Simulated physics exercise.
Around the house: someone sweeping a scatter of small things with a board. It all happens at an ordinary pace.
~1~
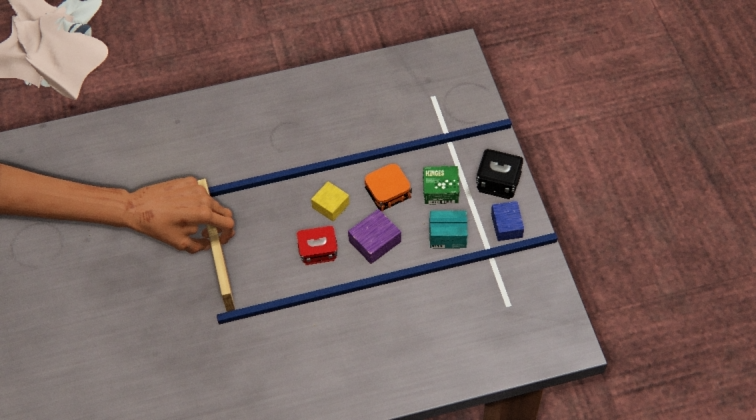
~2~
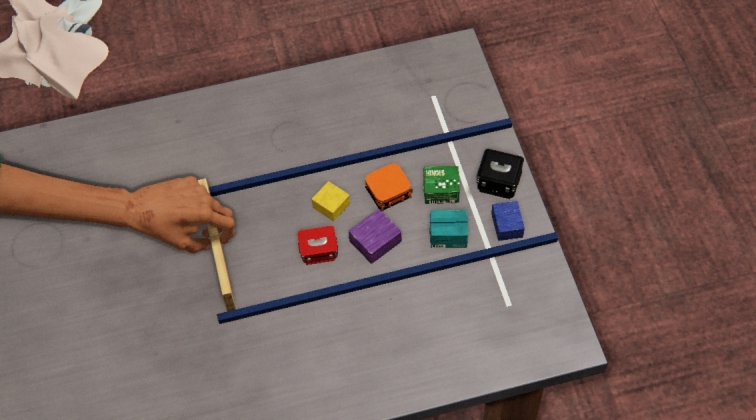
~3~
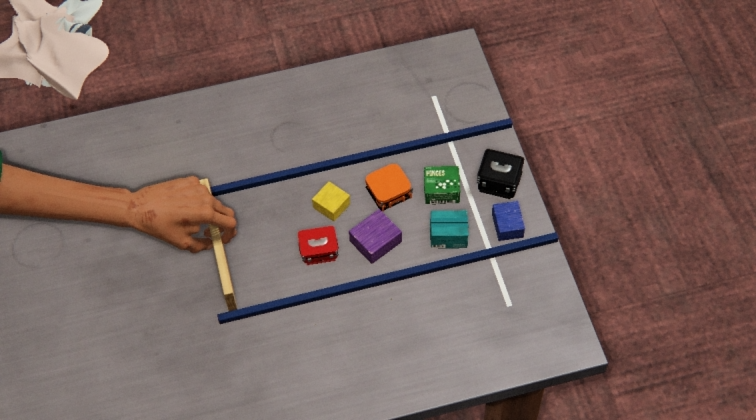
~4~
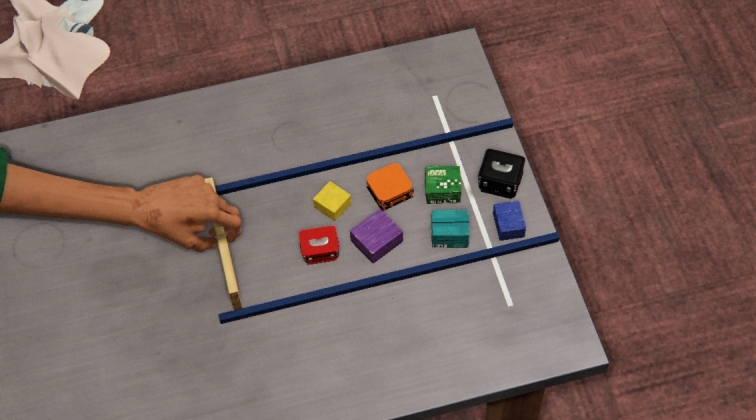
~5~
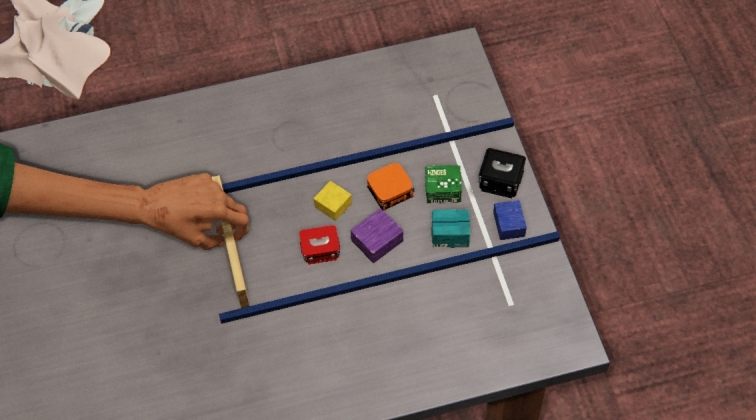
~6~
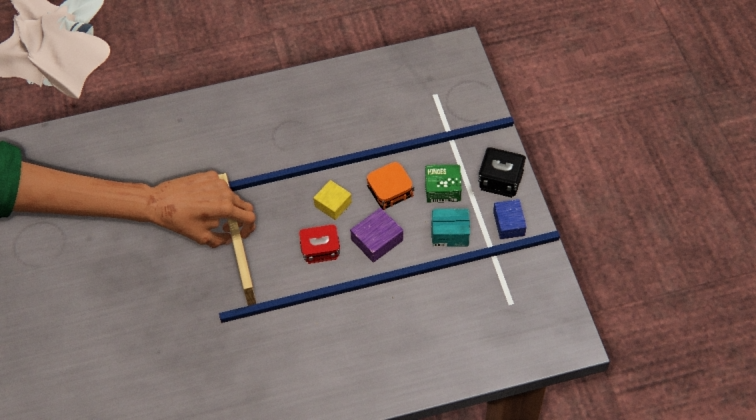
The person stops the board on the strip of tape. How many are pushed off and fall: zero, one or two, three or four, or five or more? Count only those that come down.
The number that fall off is three or four.
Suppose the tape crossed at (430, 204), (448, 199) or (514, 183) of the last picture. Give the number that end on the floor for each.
Down on the floor: 2, 2 and 6.
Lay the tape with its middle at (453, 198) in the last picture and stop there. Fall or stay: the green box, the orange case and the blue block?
The green box stays on; the orange case does not fall; the blue block tumbles off.
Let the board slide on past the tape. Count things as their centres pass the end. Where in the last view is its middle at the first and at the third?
Near (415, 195) and (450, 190).
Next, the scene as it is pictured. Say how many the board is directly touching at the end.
In contact: 2.
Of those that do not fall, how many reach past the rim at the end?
It comes to 1.
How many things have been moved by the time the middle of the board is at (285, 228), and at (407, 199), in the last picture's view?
First 0, then 8.
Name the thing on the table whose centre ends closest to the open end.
That is the purple block.
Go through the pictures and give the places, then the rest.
The first frame shows black case (499, 174); blue block (508, 221); green box (441, 185); board (216, 245); tape (469, 196).
The second frame shows blue block (508, 221); purple block (375, 236).
The third frame shows green box (442, 185); board (218, 244).
The fourth frame shows black case (501, 174); turquoise box (450, 229).
The fifth frame shows blue block (510, 220); orange case (390, 187).
The sixth frame shows black case (502, 172); blue block (510, 219); green box (443, 184); board (237, 239); tape (471, 194).
Soon after, none off yet; black case at rest near (502, 172); blue block at rest near (510, 219); green box at rest near (443, 184).
After that, none off yet; black case displaced a little near (518, 168); blue block displaced about its own width near (534, 216); green box displaced about its own width near (479, 182).
In the end, the number that fall off is three or four; gone, turquoise box, green box, blue block and black case.
